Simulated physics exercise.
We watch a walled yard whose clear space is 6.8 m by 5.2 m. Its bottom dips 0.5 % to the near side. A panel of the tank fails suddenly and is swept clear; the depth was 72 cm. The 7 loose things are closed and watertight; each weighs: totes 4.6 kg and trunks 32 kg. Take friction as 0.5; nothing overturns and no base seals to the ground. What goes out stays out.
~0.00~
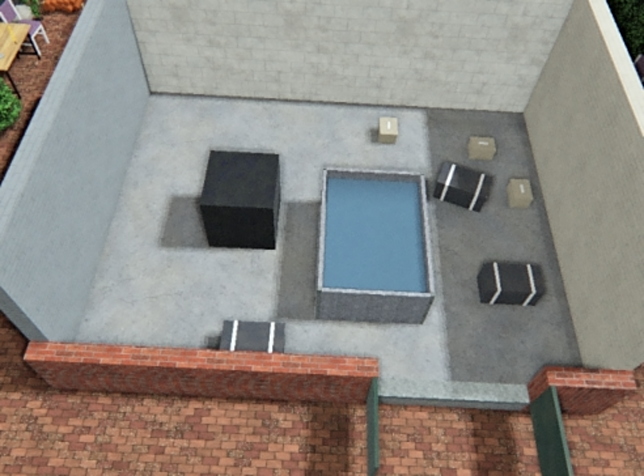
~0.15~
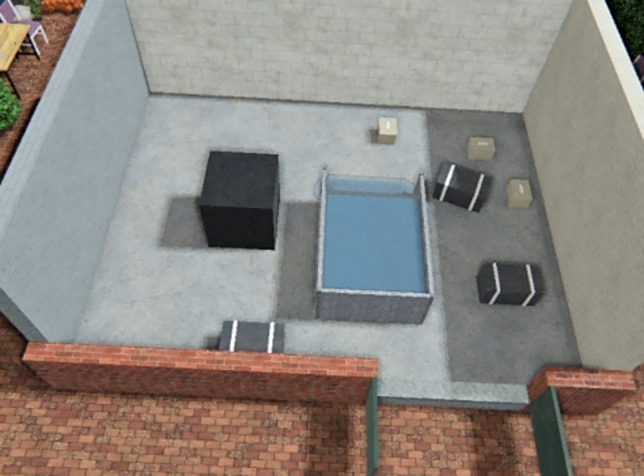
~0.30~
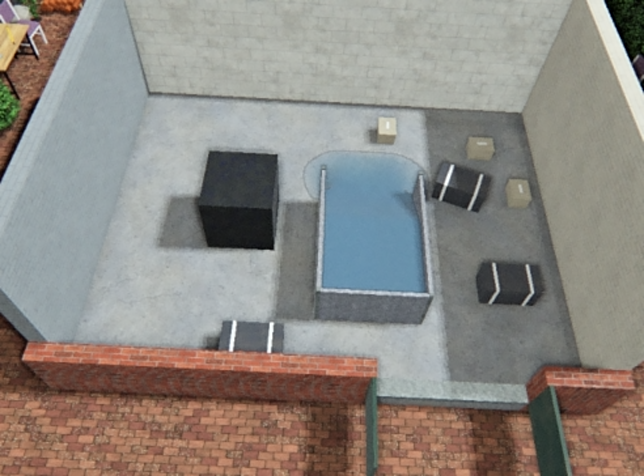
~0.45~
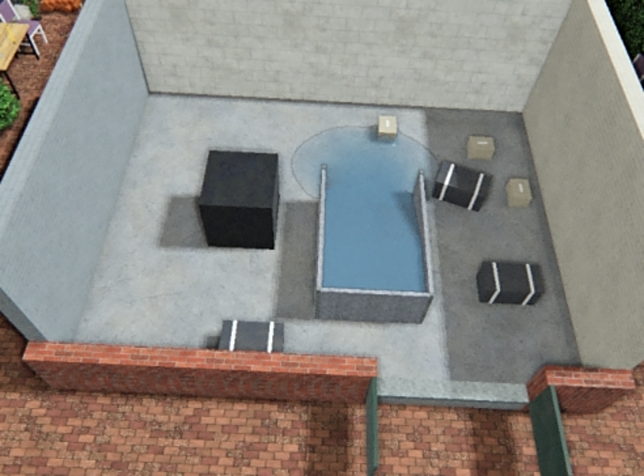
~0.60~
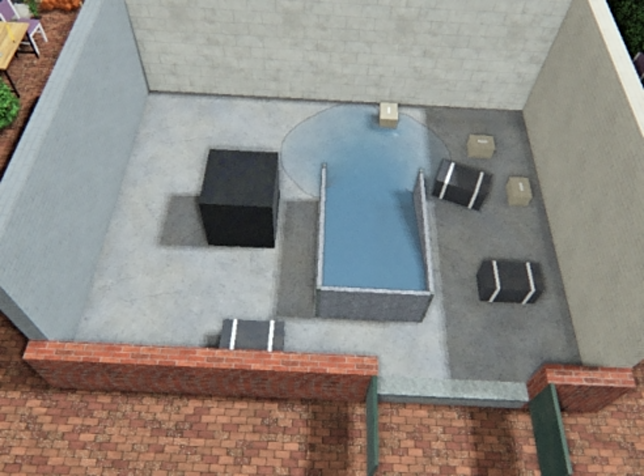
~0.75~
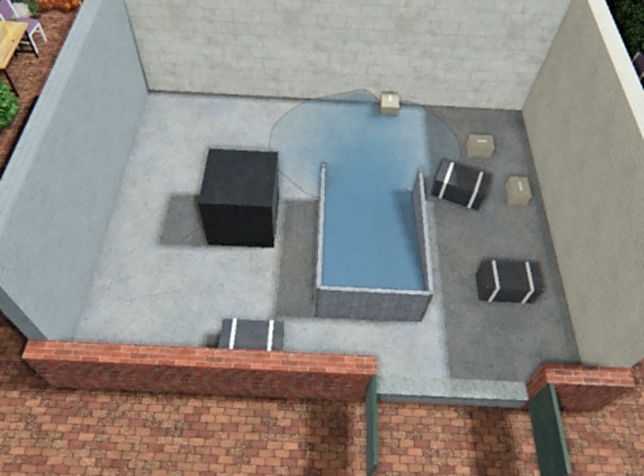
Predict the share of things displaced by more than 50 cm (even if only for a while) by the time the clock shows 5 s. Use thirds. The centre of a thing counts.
Share: One to two thirds.
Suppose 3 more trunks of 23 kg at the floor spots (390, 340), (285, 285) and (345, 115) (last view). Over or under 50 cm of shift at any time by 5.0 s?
In turn: Less, short of it, more.
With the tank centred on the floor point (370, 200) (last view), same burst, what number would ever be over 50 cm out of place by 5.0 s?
Then 4.
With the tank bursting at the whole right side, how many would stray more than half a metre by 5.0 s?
Then 5.
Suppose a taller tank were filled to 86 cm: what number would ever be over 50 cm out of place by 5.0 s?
In that case 4 of them.
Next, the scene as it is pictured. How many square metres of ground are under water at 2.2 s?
About 15 m2.
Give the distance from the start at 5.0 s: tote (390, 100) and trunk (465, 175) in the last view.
In that order: 300 cm, 0 cm.
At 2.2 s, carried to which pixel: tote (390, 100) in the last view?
Near (452, 94).
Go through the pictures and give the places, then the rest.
In the first picture, a tote at (389, 126), on the bottom; a tote at (522, 189), on the bottom; water covers 2.8 m2; 0 of 7 have shifted.
In the second picture, a tote at (388, 126) rests on the ground; a tote at (521, 189), on the bottom; water covers 3.6 m2; 0 of 7 have shifted.
In the third picture, a tote at (387, 126) rests on the ground; a tote at (520, 189) rests on the ground; 4.7 m2 under water; 0 of 7 have shifted.
In the fourth picture, a tote at (388, 124), on the bottom; a tote at (521, 188), on the bottom; water covers 6.1 m2; 0 of 7 have shifted.
In the fifth picture, a tote at (389, 111), on the bottom, 30 cm from its start; a tote at (521, 187) rests on the ground; water covers 7.6 m2; 1 of 7 have shifted.
In the sixth picture, a tote at (390, 99) rests on the ground, 60 cm from its start; a tote at (520, 187), on the bottom; 9.0 m2 under water; 1 of 7 have shifted.
After 1.1 s 1 of 7 are over 50 cm from their spots; 1 afloat.
After 2.2 s 1 of 7 are over 50 cm from their spots; 1 afloat.
After 3.5 s 3 of 7 are over 50 cm from their spots; 3 afloat.
After 5.0 s 4 of 7 are over 50 cm from their spots, and 4 have been at some point; 1 afloat.
